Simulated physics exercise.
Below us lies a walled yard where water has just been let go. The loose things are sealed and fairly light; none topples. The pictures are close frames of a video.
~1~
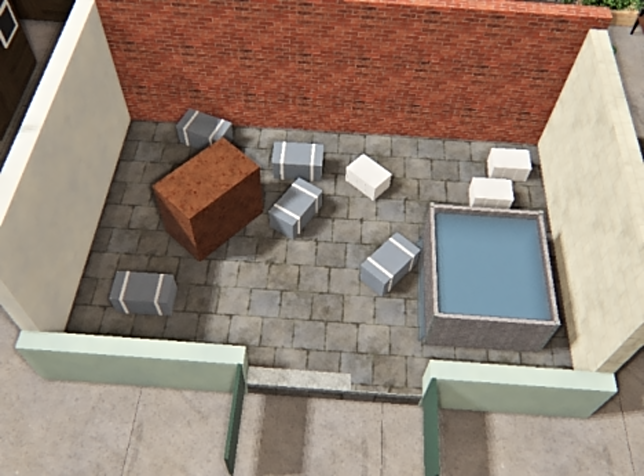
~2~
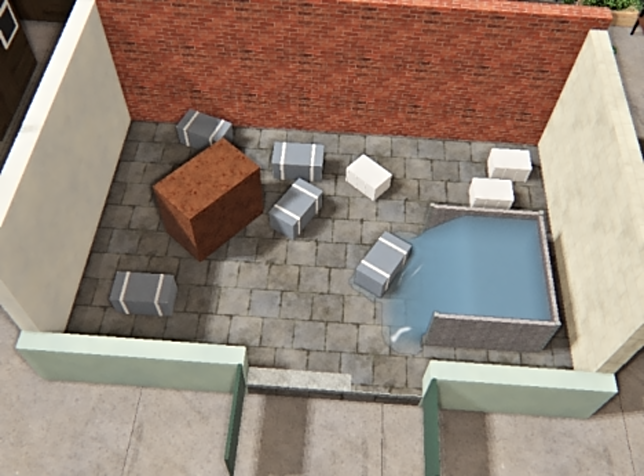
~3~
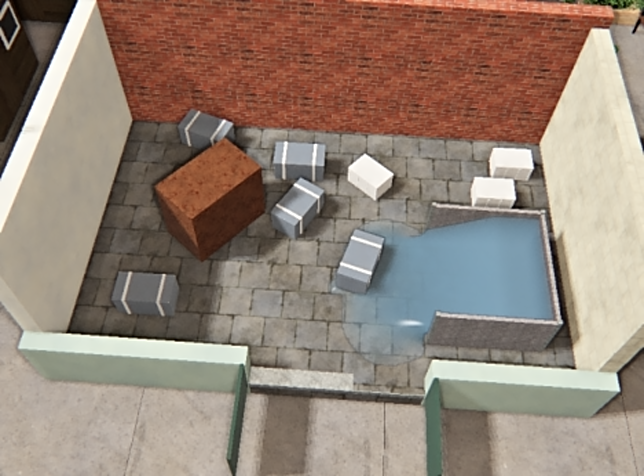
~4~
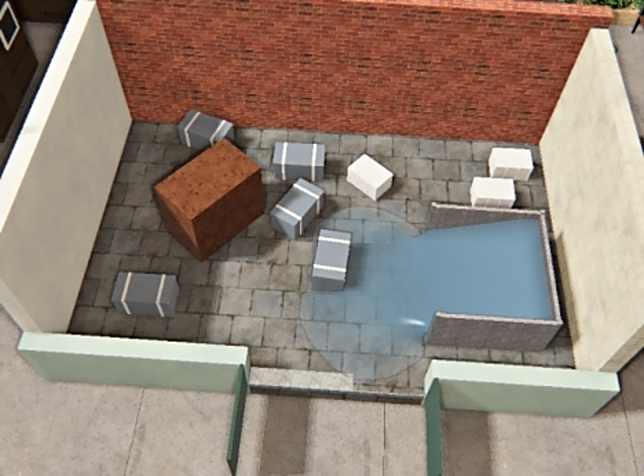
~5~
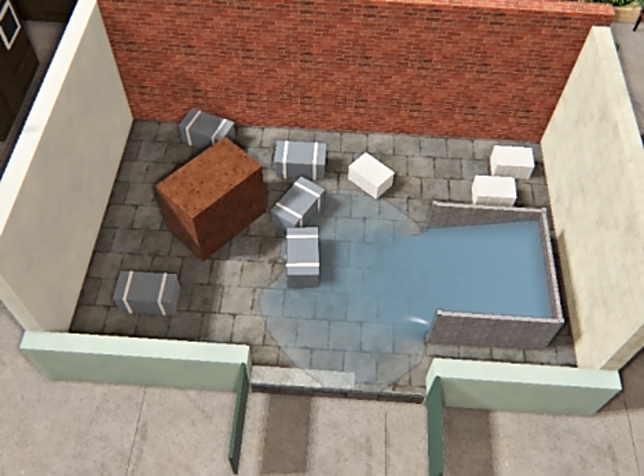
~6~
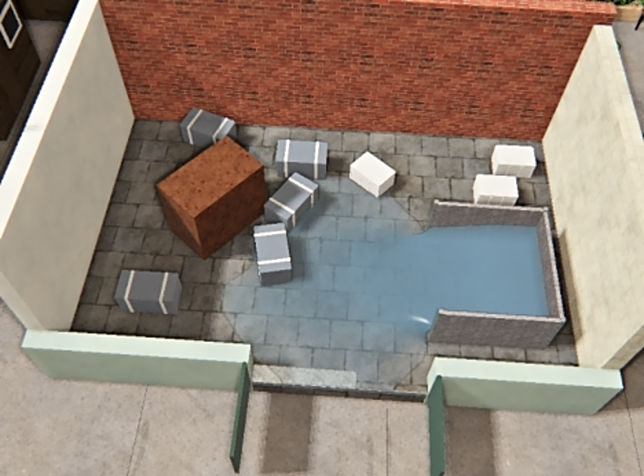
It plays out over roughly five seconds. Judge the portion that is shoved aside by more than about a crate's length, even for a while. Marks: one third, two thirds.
Share: Between one and two thirds.
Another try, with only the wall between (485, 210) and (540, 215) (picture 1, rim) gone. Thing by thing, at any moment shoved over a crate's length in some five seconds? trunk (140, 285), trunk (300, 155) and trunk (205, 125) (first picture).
One after the other: Less than that, that far or more, shifted that much.
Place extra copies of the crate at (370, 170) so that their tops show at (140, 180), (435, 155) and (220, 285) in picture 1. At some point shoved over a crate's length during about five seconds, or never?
As listed: Swept aside, short of that, yes.
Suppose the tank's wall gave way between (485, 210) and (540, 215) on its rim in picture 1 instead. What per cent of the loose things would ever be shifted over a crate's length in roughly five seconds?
About 80 per cent.
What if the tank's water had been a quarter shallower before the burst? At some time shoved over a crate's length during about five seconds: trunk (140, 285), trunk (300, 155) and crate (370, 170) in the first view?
In turn: That far or more, that far or more, not that far.
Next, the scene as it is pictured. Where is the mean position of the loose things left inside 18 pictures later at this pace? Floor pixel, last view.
Roughly at (293, 190).
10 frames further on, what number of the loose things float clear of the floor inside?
3 of them.
A moment on, 1 of 8 are well off their spots; 1 afloat.
Next, 4 of 8 are well off their spots; 3 afloat.
Later, 5 of 8 are well off their spots; 5 afloat.
In the end, 4 of 8 are well off their spots, and 5 have been at some point; 4 afloat.
